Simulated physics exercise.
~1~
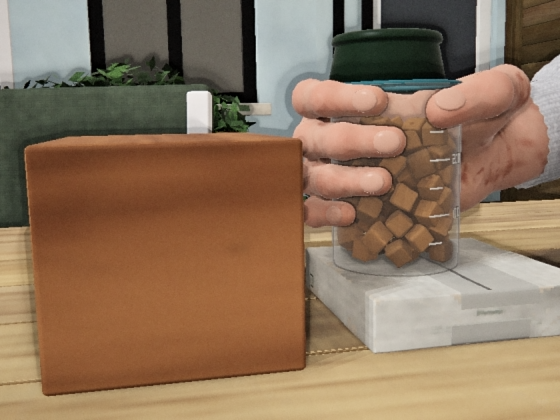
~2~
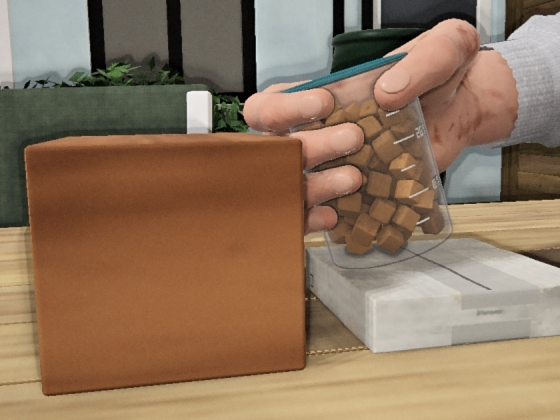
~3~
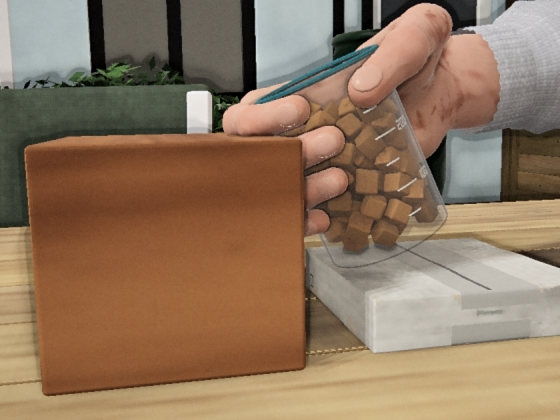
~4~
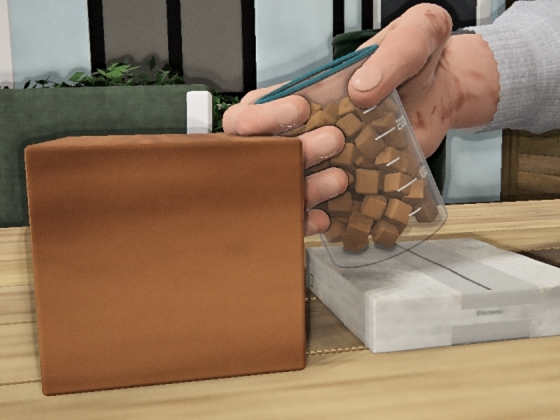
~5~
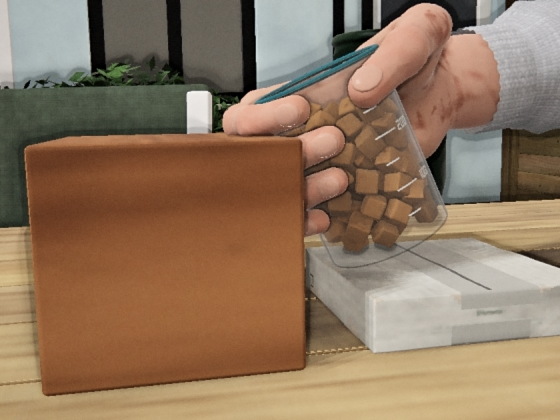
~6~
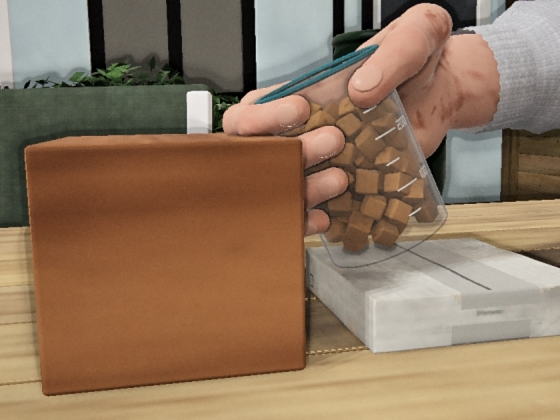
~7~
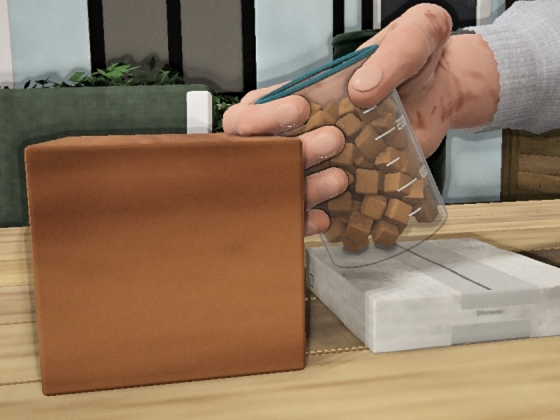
A large orange-brown block fills the left of a wooden tabletop, seen from a fixed view close to table height. To its right, a hand in a grey sleeve grips a clear beaker full of small brown cubes, upright above a flat white slab, with greenery and striped panels behind. The hand lifts the beaker slightly and tips it left towards the block, its teal rim coming into view. It leans a little further, then stops. The beaker stays tilted against the block, still held, with all the cubes inside.
